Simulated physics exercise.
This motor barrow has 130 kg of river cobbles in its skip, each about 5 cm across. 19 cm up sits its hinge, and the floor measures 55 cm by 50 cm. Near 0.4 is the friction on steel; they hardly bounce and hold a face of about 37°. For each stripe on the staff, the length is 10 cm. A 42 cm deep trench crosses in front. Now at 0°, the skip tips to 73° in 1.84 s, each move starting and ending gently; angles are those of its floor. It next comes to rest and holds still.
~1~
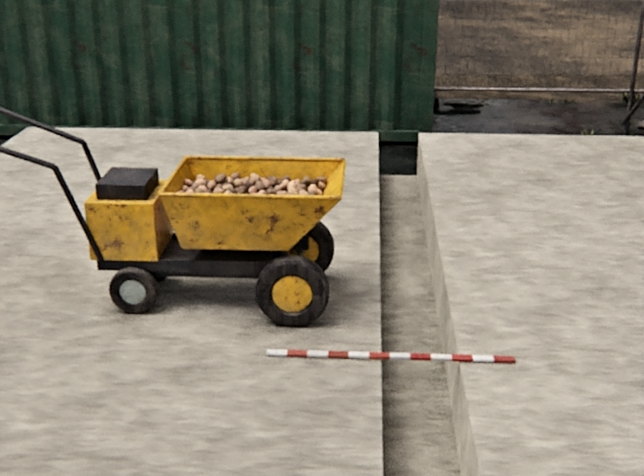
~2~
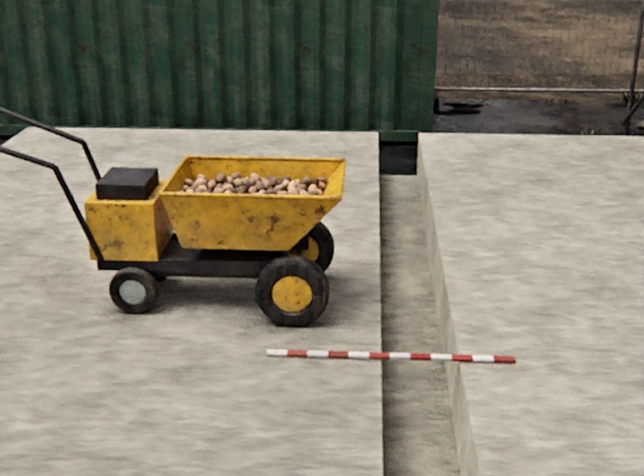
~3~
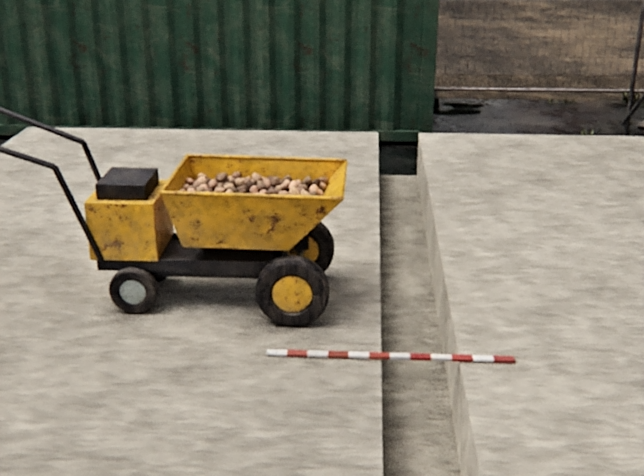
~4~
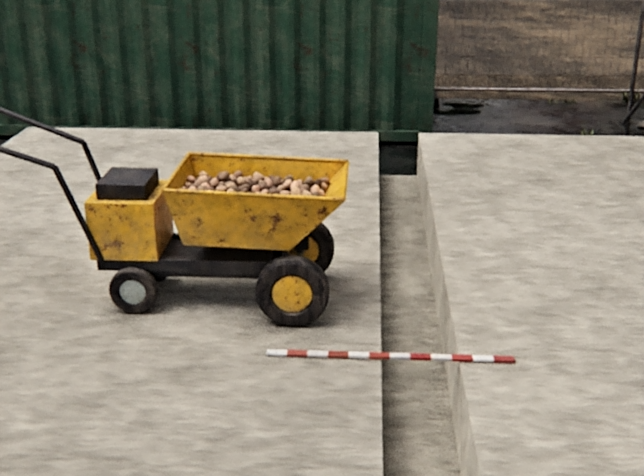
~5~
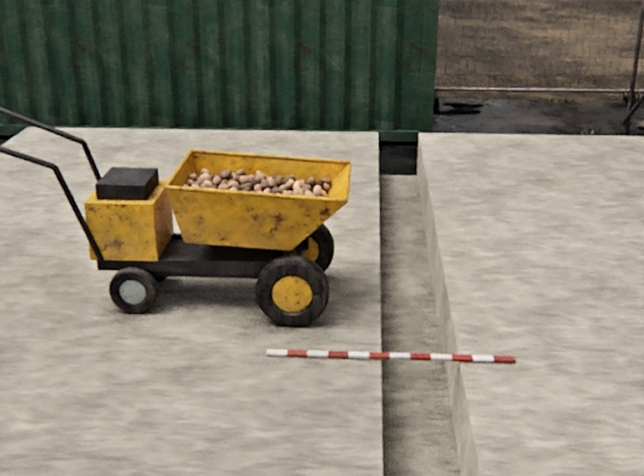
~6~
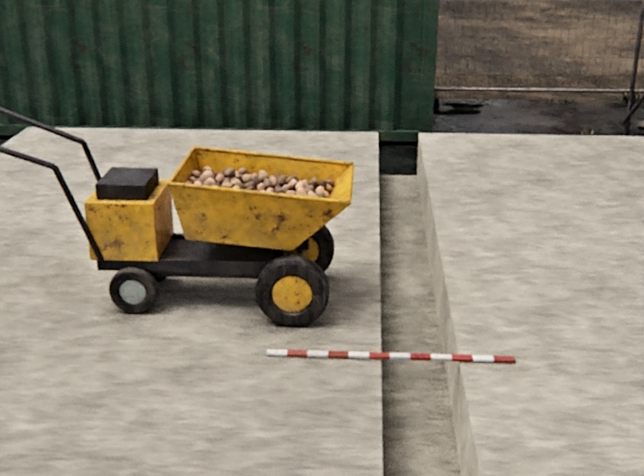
A yellow motor barrow loaded with river cobbles stood still on pale concrete beside a trench, near a red-and-white staff, while its skip slowly tilted slightly forward to the right, its back end rising.
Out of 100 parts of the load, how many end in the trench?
Some 89 out of 100.
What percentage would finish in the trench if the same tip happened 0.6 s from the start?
That works out at about 65 in a hundred.
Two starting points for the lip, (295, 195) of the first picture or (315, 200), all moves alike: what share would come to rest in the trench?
Roughly 95 percent for the first, and 100 percent for the second.
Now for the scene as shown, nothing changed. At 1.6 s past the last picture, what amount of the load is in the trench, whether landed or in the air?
Around 50 per cent of it, at that instant.
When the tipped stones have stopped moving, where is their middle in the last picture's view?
(423, 355).
Then, 1.1 s after the last picture the floor is at 62°, 99 % in the skip, 1 % in the trench; the foremost stones are at (415, 274).
Then, 1.6 s after the last picture the floor is at 73°, 40 % in the skip, 52 % in the trench, 8 % past the trench; the foremost stones are at (510, 298).
Then, 2.0 s after the last picture the floor is at 73°, 13 % in the skip, 76 % in the trench, 11 % past the trench; the foremost stones are at (560, 308).
Then, 3.9 s after the last picture the floor is at 73°, 0 % in the skip, 89 % in the trench, 11 % past the trench; the foremost stones are at (574, 310).
